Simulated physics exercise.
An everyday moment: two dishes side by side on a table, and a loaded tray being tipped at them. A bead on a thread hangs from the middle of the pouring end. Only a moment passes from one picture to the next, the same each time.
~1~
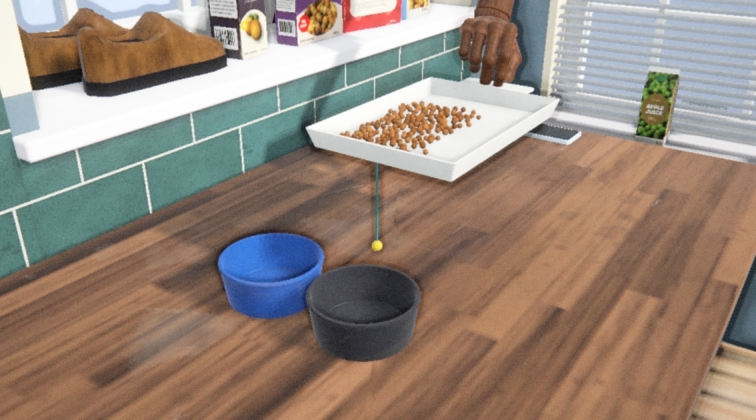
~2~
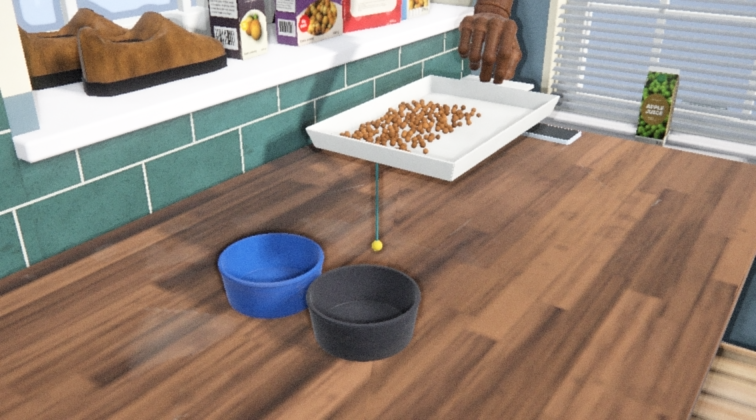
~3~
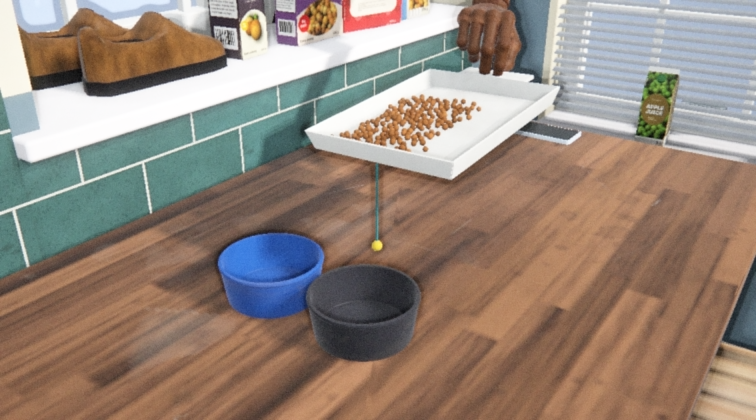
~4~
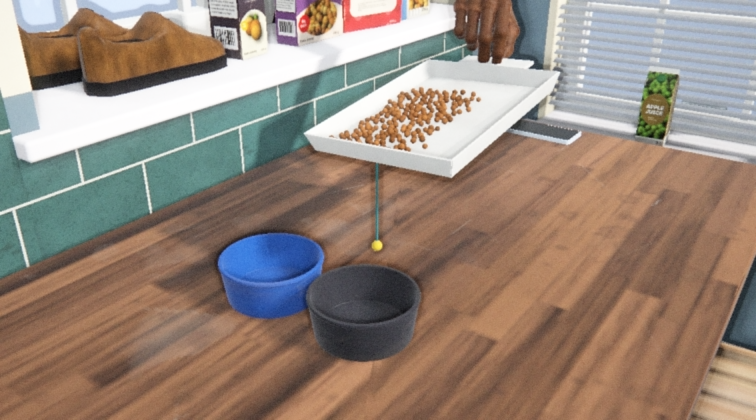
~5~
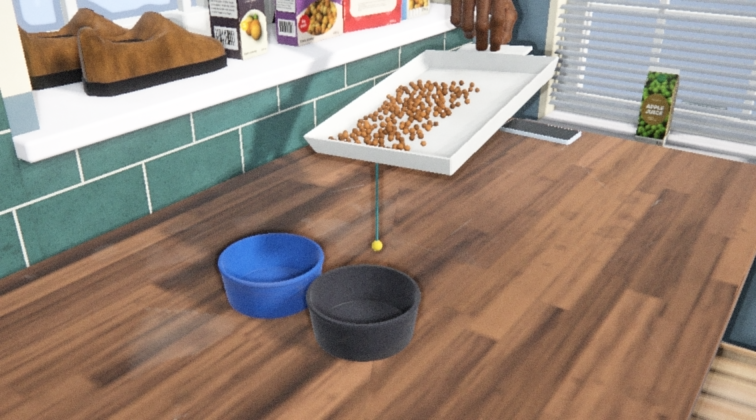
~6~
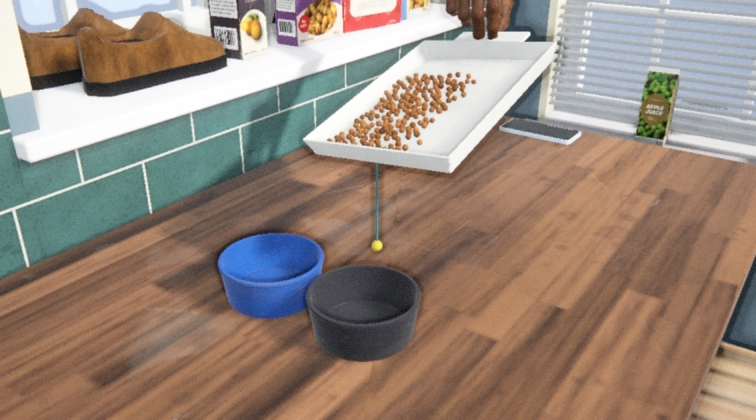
At first, a dark-skinned hand holds a white tray of small brown cereal balls nearly level above a wooden counter, where a blue bowl and a black bowl sit side by side. The hand then raises the tray's far end, gradually steepening its slope, and the balls shift slightly toward the lower edge.
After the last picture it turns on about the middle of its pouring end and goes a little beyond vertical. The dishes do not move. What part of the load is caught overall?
Together they catch over half.
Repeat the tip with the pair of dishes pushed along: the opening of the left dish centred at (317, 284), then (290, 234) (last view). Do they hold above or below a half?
The first try: Below a half. The second: Most of it.
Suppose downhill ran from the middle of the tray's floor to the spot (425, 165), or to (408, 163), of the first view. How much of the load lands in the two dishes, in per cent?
Near 40 % and 60 %.
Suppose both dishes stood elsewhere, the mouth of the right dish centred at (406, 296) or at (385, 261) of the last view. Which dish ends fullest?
The first try: The left dish. The second: The left-hand dish.
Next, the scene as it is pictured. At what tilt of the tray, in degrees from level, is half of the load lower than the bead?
At about 90°.
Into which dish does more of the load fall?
It is the left-hand dish.
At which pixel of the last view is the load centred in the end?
At about (278, 282).
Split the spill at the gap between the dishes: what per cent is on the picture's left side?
Close to 30 per cent.
Soon after the last picture, tray tipped steeply; nearly all on the tray; a stray few in the left dish; a stray few in the air.
A little later, tray tipped right over; a small part on the tray; about two thirds in the left dish; a small part outside both; about a quarter in the air.
Later still, tray tipped past a quarter turn; a stray few in the right dish; about two thirds in the left dish; about a third outside both.
At rest, tray tipped past a quarter turn; a stray few in the right dish; about two thirds in the left dish; about a third outside both.
